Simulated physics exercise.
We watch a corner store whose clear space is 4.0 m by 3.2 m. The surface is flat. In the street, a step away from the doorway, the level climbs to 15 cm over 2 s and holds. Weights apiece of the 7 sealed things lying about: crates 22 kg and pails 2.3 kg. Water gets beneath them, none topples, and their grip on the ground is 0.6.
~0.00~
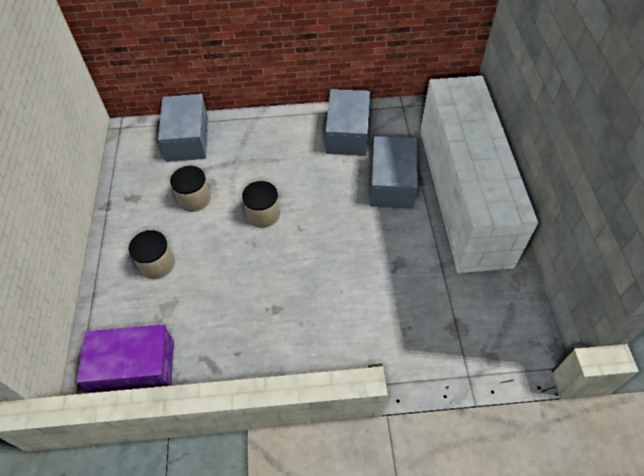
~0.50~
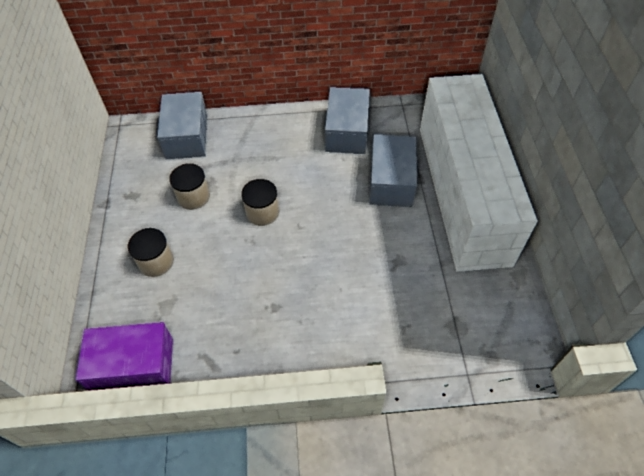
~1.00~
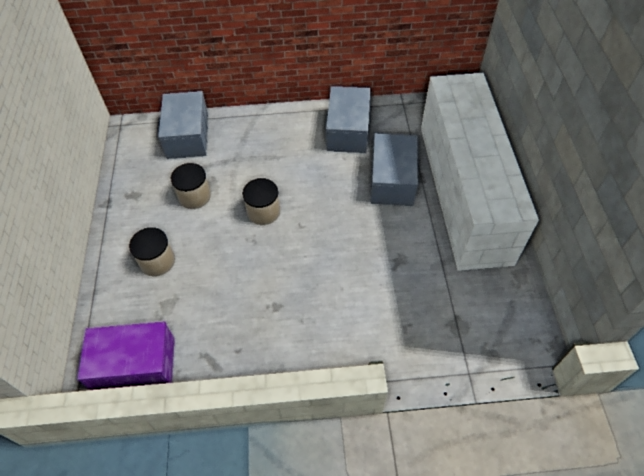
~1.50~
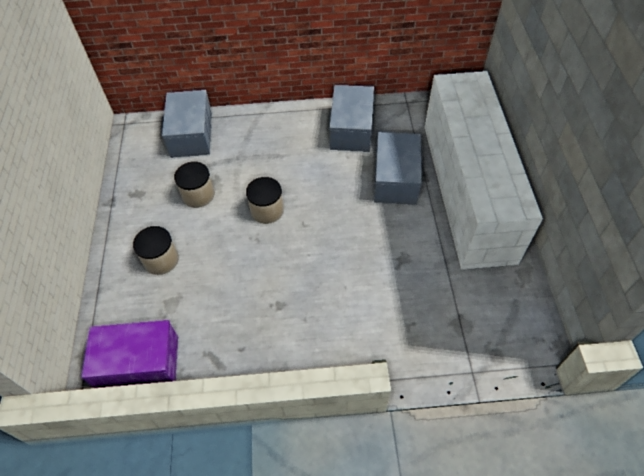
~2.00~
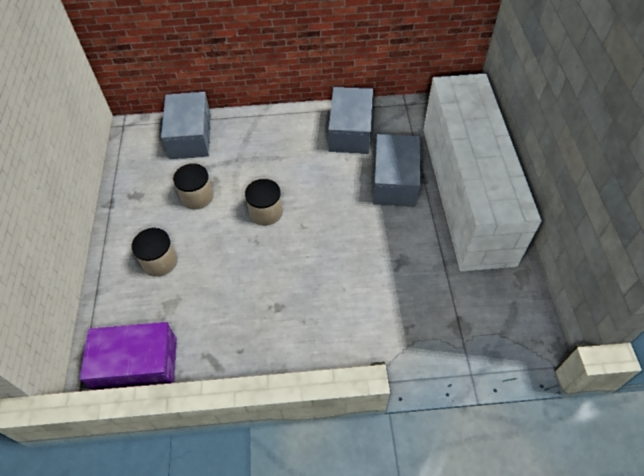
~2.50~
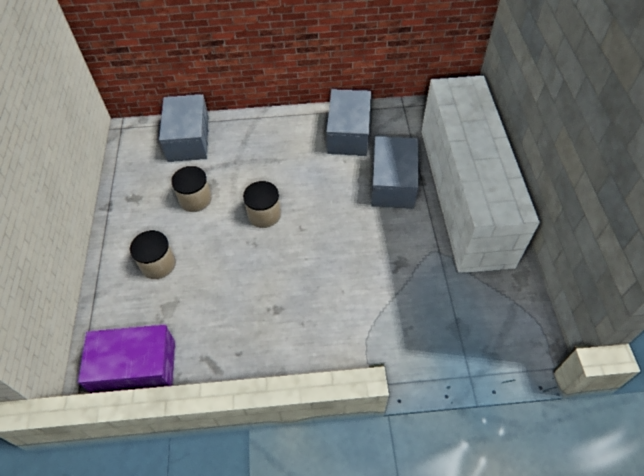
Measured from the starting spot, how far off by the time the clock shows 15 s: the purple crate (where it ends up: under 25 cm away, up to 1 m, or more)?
Purple crate ends far away.
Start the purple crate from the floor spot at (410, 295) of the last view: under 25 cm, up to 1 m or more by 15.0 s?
It ends far away.
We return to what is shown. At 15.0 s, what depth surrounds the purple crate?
About 11 cm.
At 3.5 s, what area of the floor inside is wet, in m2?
About 3.0 m2.
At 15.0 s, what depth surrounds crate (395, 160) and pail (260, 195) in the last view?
Roughly 14 and 9 cm.
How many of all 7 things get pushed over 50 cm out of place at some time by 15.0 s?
That makes 5.
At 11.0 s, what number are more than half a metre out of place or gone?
I count 4.
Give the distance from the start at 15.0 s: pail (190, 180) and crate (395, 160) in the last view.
In turn: 100 cm, 20 cm.
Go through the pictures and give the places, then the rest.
The first frame shows the purple crate at (122, 352), on the bottom; water covers 0.0 m2; 0 of 7 have shifted.
The second frame shows the purple crate at (121, 350), on the bottom; 0.0 m2 under water; 0 of 7 have shifted.
The third frame shows the purple crate at (123, 350) rests on the ground; 0.0 m2 under water; 0 of 7 have shifted.
The fourth frame shows the purple crate at (126, 348) rests on the ground; water covers 0.0 m2; 0 of 7 have shifted.
The fifth frame shows the purple crate at (125, 350) rests on the ground; water covers 0.3 m2; 0 of 7 have shifted.
The sixth frame shows the purple crate at (123, 353), on the bottom; water covers 1.1 m2; 0 of 7 have shifted.
After 3.5 s the purple crate is near (123, 353), 0.0 m from its start, aground; 0 afloat.
After 6.8 s the purple crate is near (123, 353), 0.0 m from its start, aground; 2 afloat.
After 11.0 s the purple crate is near (135, 361), 0.1 m from its start, aground; 6 afloat.
After 15.0 s the purple crate is near (305, 309), 1.4 m from its start, afloat; 7 afloat.
